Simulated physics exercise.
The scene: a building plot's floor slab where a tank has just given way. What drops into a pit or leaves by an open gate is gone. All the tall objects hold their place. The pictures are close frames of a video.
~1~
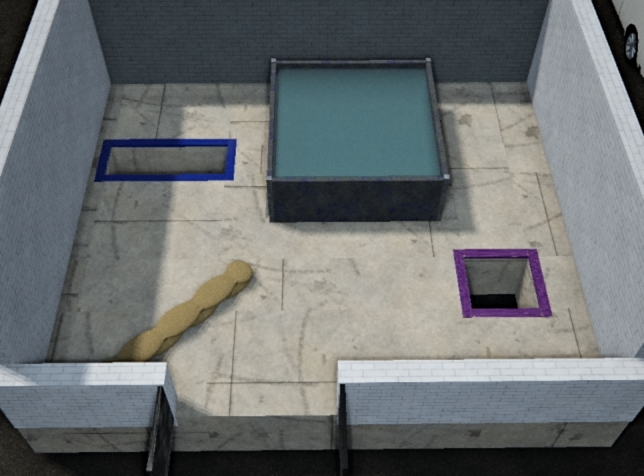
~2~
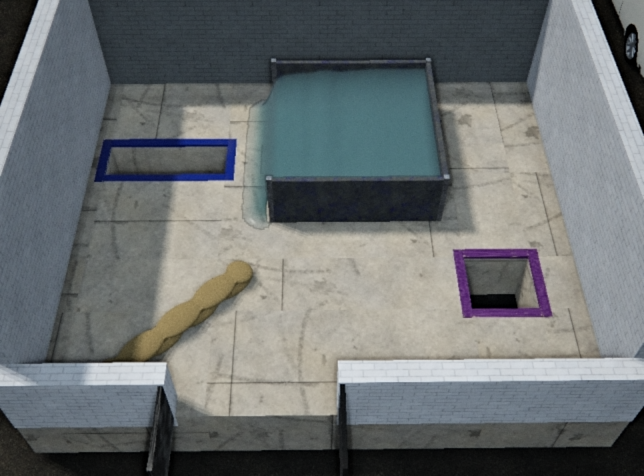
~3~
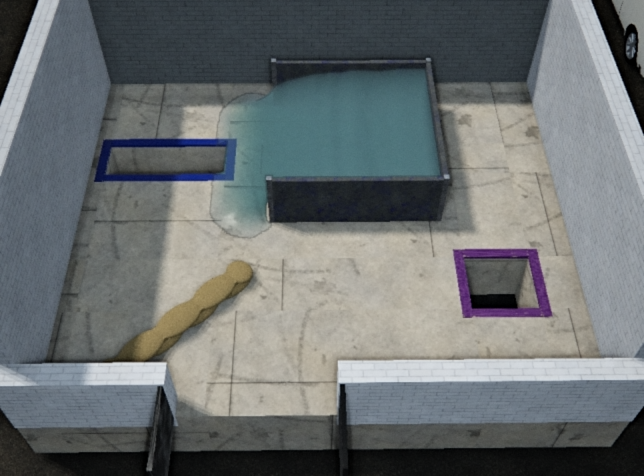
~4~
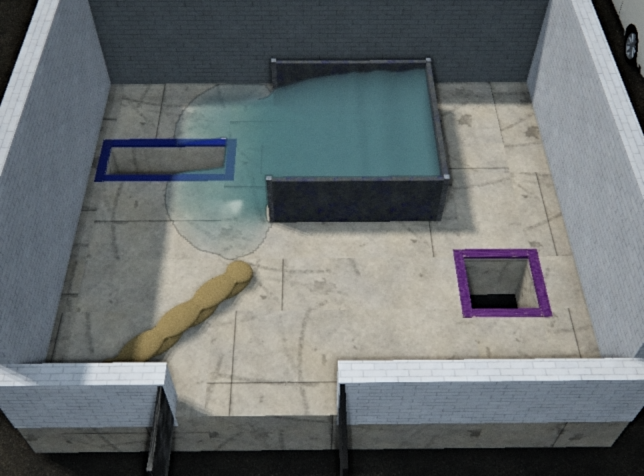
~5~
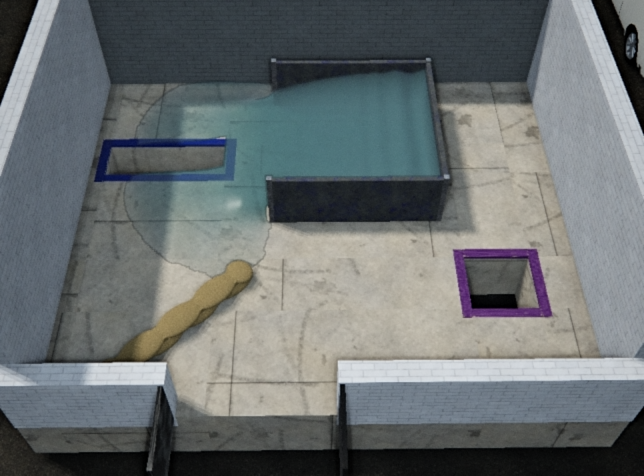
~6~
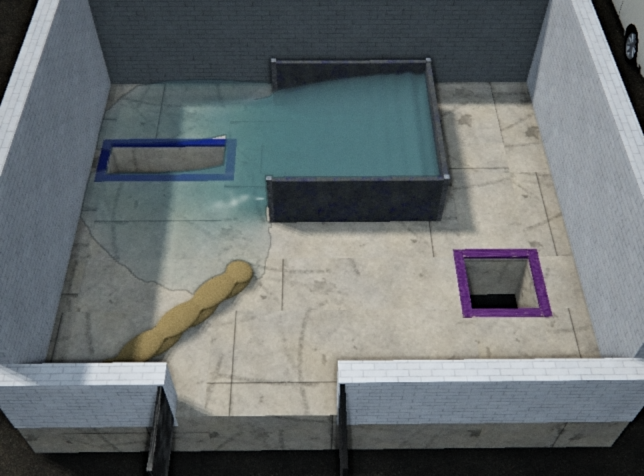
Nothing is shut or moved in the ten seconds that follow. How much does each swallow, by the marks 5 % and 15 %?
In the end: The gate takes under 5 %; the blue pit takes over 15 %; the purple pit takes under 5 %.
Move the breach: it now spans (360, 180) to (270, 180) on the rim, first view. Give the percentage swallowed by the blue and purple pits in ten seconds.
Parts in a hundred: Blue 4, purple 10.
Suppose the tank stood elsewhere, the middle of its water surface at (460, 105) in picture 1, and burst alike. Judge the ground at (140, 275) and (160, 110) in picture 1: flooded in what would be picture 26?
In that order: Under water, flooded.
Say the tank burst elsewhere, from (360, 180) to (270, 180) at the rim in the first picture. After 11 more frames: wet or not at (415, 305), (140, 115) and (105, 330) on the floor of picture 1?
One after the other: Wet, dry, awash.
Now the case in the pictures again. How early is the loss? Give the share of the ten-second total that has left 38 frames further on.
About 85 per cent.
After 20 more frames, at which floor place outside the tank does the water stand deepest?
Roughly at (38, 397).
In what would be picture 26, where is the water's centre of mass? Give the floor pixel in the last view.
Roughly at (221, 193).
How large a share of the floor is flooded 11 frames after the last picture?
Near 35 in a hundred.
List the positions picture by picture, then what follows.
In the first frame, the open tank at (354, 121) is whole and still.
In the second frame, the front is at (265, 225), out from the gap at (276, 145).
In the third frame, the front is at (250, 97), out from the gap at (276, 148).
In the fourth frame, the front is at (226, 86), out from the gap at (276, 149).
In the fifth frame, water pours out at (276, 150) and has run to (185, 86).
In the sixth frame, water pours out at (276, 150) and has run to (84, 204).
A moment on, water covers 35 % of the floor; the gate 0 %, the blue pit 14 %, the purple pit 0 %.
Next, water covers 35 % of the floor; the gate 0 %, the blue pit 28 %, the purple pit 0 %.
Then, water covers 45 % of the floor; the gate 0 %, the blue pit 45 %, the purple pit 0 %.
Later, water covers 50 % of the floor; the gate 0 %, the blue pit 59 %, the purple pit 0 %.
In the end, water covers 65 % of the floor; the gate 0 %, the blue pit 70 %, the purple pit 2 %.
